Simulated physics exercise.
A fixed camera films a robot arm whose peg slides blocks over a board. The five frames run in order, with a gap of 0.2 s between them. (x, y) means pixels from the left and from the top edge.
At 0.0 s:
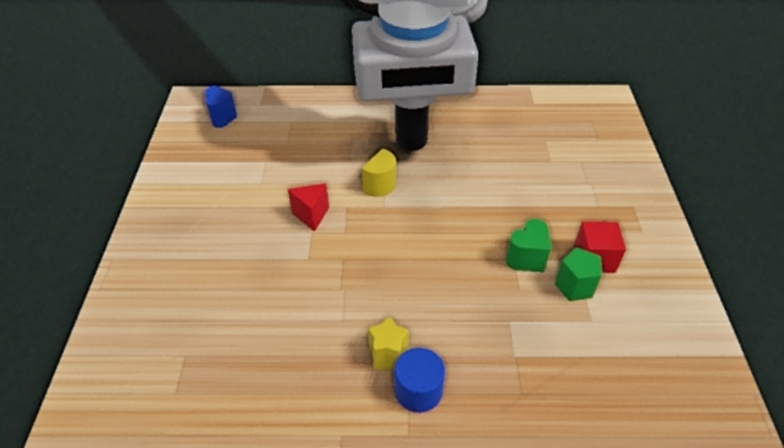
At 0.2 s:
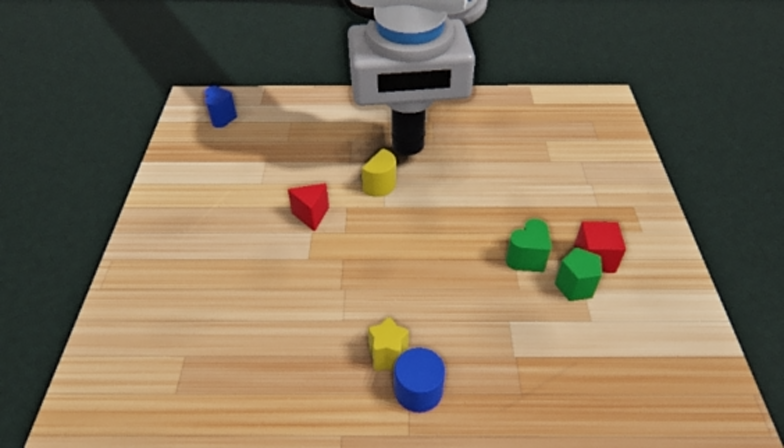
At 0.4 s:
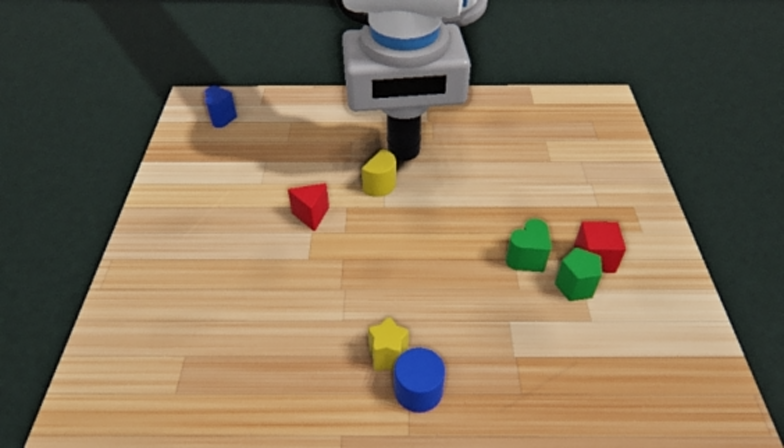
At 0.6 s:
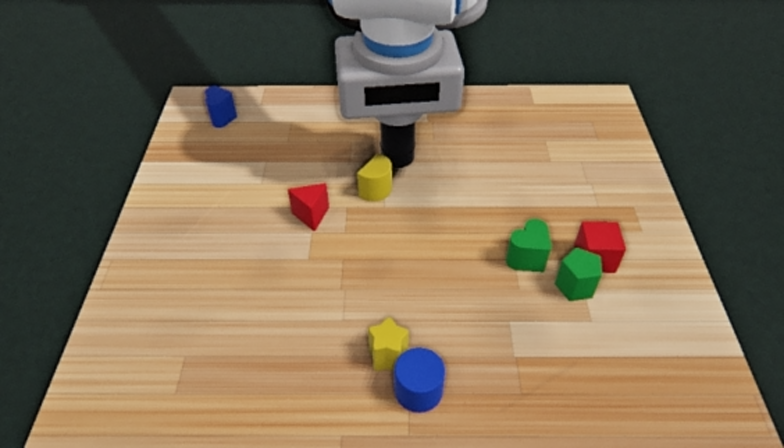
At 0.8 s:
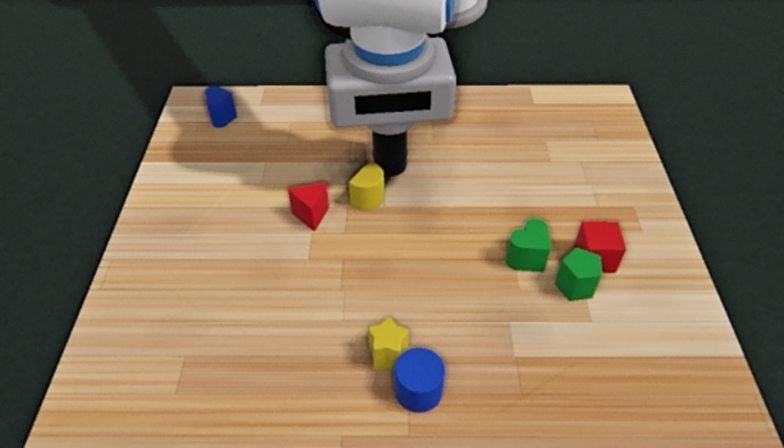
At first, a robot arm's black peg stands just behind a yellow block on a wooden table scattered with red, green, blue and yellow blocks. The peg moves slightly left and toward the viewer, then pushes the yellow block a short way closer to the still red triangular piece.
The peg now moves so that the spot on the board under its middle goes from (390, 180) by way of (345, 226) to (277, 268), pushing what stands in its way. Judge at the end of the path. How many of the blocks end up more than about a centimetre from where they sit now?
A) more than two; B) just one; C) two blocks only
Correct choice: B.
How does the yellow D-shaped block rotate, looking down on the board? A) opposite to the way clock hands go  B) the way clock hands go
Correct choice: A.
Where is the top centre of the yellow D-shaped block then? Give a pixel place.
The centre of its top face lies at (275, 273).
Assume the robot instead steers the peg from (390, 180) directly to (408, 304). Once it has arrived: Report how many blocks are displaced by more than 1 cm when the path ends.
Put simply, one block is moved more than 1 cm.
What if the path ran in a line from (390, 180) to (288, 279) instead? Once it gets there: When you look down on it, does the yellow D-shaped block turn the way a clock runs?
Short answer: No.
On the path given first. One third of the way, peg (363, 199); yellow D-shaped block (337, 209).
Two thirds of the way, peg (321, 228); yellow D-shaped block (300, 243), turned 25° anticlockwise.
At the end, peg (274, 255); red triangular piece unmoved; yellow D-shaped block (275, 273), turned 105° anticlockwise.
